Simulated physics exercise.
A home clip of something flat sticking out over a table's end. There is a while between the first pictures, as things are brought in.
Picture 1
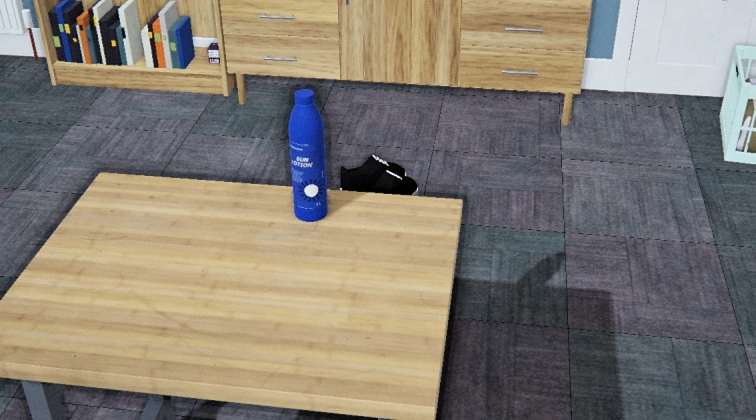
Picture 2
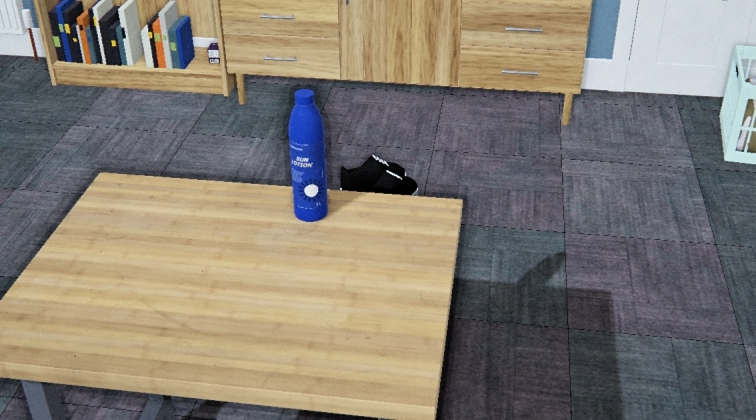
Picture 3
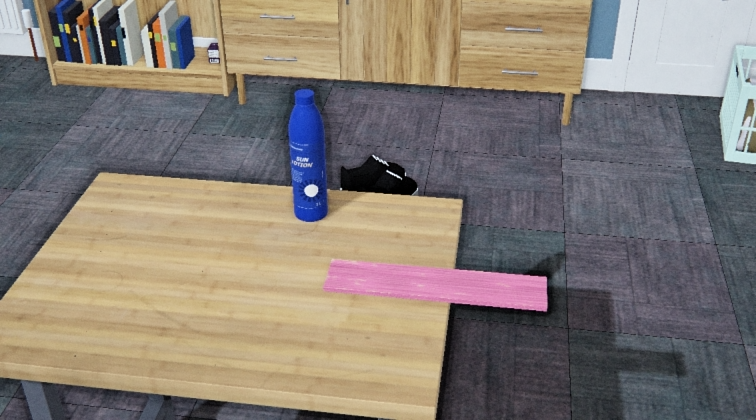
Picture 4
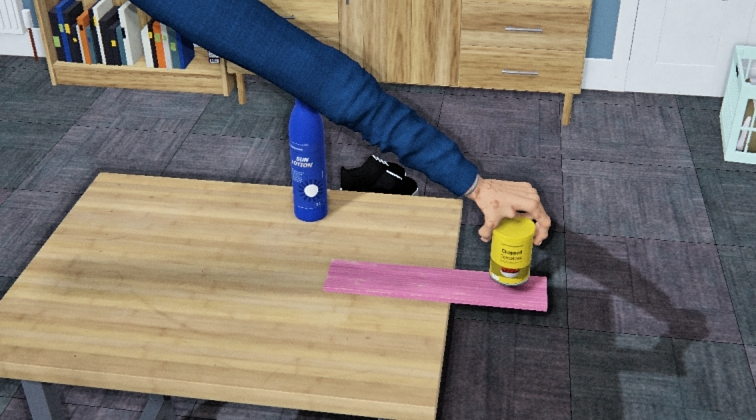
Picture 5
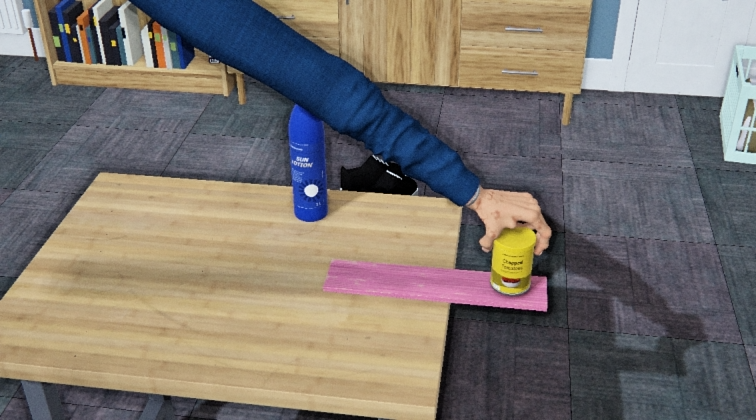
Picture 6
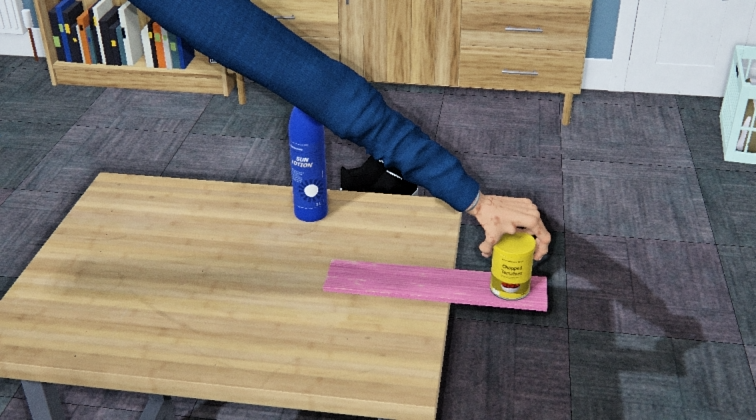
A pink board appeared sticking out over the right end of a wooden table with a blue bottle on it, then a hand lowered a yellow tin onto the board's overhanging part and kept hold.
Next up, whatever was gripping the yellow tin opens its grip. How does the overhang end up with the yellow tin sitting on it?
The board falls off the edge.
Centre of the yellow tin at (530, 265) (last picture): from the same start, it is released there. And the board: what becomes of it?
After that it tumbles.
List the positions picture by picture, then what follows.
The last thing is not in view yet, in the first picture.
The last thing is not in view yet, in the second picture.
The last thing is not in view yet; pink board (436, 284), in the third picture.
Coming down; yellow tin (512, 250); pink board (436, 284), in the fourth picture.
Coming down; yellow tin (512, 260); pink board (436, 284), in the fifth picture.
In place under the hand; yellow tin (512, 265); pink board (436, 284), in the sixth picture.
Then, 0.40 s later than the last frame, yellow tin now down on the floor or falling; pink board tilted by 61°.
Then, 0.60 s later than the last frame, pink board now down on the floor or falling.
Then, 0.70 s later than the last frame, things are still on the move.
Then, 0.80 s later than the last frame, as before.
When it is over, down on the floor or falling, pink board and yellow tin; blue bottle as before. The board comes down.
